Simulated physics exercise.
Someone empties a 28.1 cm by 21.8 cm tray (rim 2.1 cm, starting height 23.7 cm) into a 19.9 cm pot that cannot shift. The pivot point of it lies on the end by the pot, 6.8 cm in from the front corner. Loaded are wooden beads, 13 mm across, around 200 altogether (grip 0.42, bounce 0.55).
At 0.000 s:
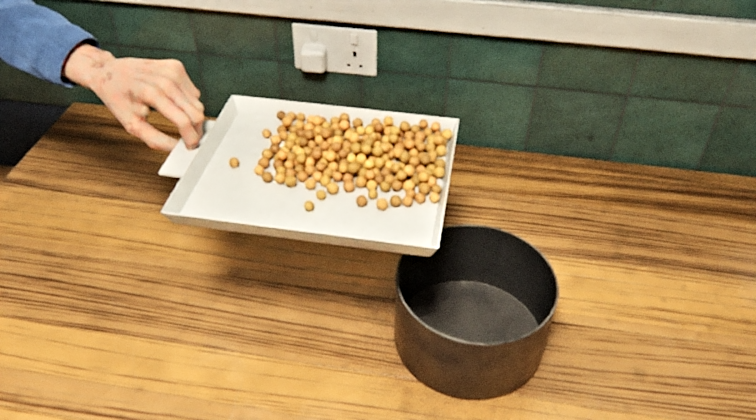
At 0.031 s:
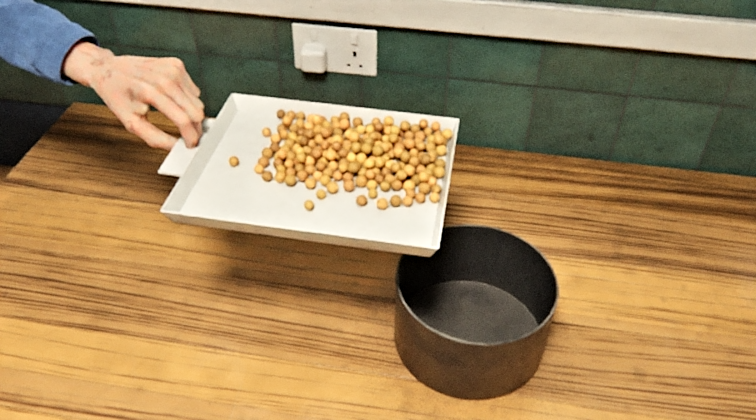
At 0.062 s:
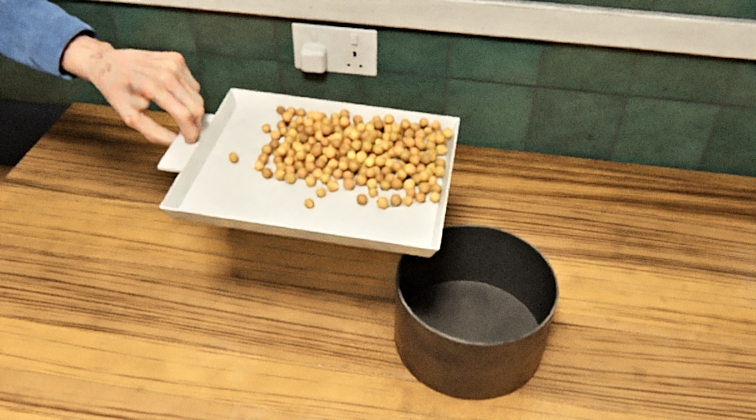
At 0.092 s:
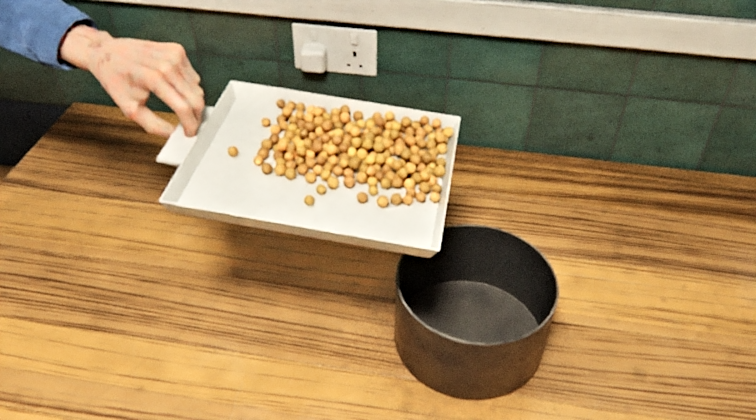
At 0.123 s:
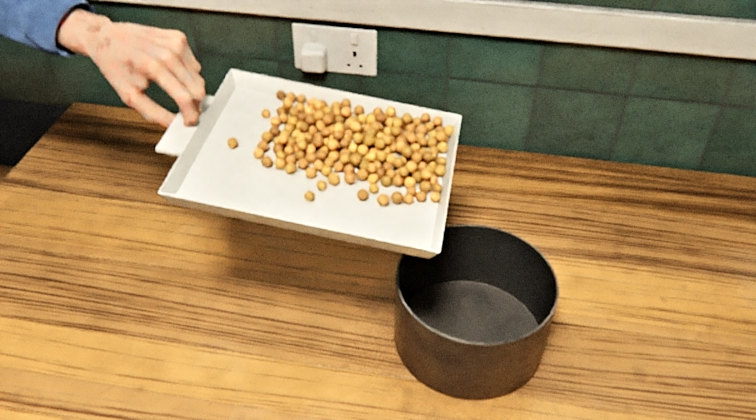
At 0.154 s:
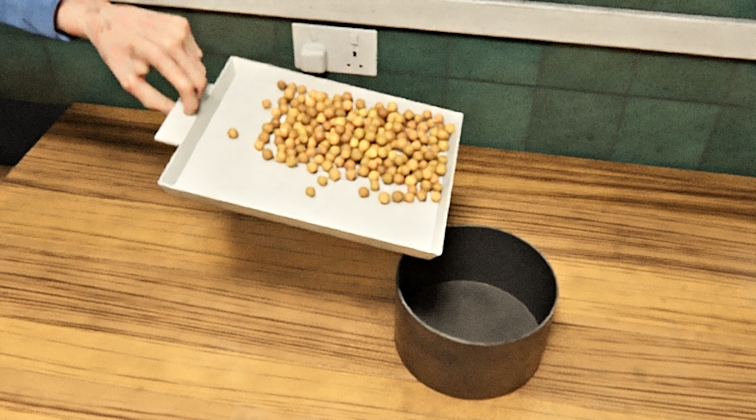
The clip opens on a hand in a blue sleeve holding a white tray of small yellow-brown wooden beads, nearly still, beside a dark round pot on a wooden counter. The hand then lifts the tray's left end gradually, slanting it down toward the right, while the beads stay bunched near the right side.
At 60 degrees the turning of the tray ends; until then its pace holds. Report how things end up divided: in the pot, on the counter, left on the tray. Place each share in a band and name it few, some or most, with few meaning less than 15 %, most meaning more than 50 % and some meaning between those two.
In the end: Pot some, counter some, tray some.
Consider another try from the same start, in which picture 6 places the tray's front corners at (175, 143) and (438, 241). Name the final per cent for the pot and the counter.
In the pot: 35 per cent; on the counter: 30 per cent.
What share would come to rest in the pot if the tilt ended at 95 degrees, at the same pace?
That would give about 55 per cent.
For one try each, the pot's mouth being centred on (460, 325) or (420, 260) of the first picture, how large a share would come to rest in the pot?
65 and 15 %.
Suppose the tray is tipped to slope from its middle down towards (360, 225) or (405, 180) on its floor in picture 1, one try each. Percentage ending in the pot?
About 10 per cent on the first try and 35 per cent on the second.
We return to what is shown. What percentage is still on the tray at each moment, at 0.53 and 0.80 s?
In order, near 100 and near 50.
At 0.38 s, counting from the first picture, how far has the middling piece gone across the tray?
2 cm.
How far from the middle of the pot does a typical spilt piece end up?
I'd say around 22 centimetres.
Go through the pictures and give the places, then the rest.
Tray tilt 0 degrees, front corners at (171, 208) and (431, 241); middle of the pieces at (356, 148); pot at (477, 279), in the first frame.
Tray tilt 0 degrees, front corners at (171, 207) and (431, 242); middle of the pieces at (356, 148), in the second frame.
Tray tilt 2 degrees, front corners at (170, 203) and (431, 242); middle of the pieces at (356, 146), in the third frame.
Tray tilt 4 degrees, front corners at (169, 197) and (432, 243), lowest corner right front; middle of the pieces at (357, 143), in the fourth frame.
Tray tilt 7 degrees, front corners at (169, 189) and (433, 245), lowest corner right front; middle of the pieces at (358, 138), in the fifth frame.
Tray tilt 11 degrees, front corners at (169, 180) and (434, 246), lowest corner right front; middle of the pieces at (360, 134); pot at (477, 279). The tray's pace is about 115 degrees a second, in the sixth frame.
Then, at 0.38 s, tilt 36 degrees; the tray holds 100 %, the pot 0 %.
After 0.53 s, tilt 53 degrees; the tray holds 100 %, the pot 0 %.
After 0.80 s, tilt 60 degrees; the tray holds 50 %, the pot 10 %.
At rest (2.4 s), pot 40 %, counter 30 %, tray 25 %.
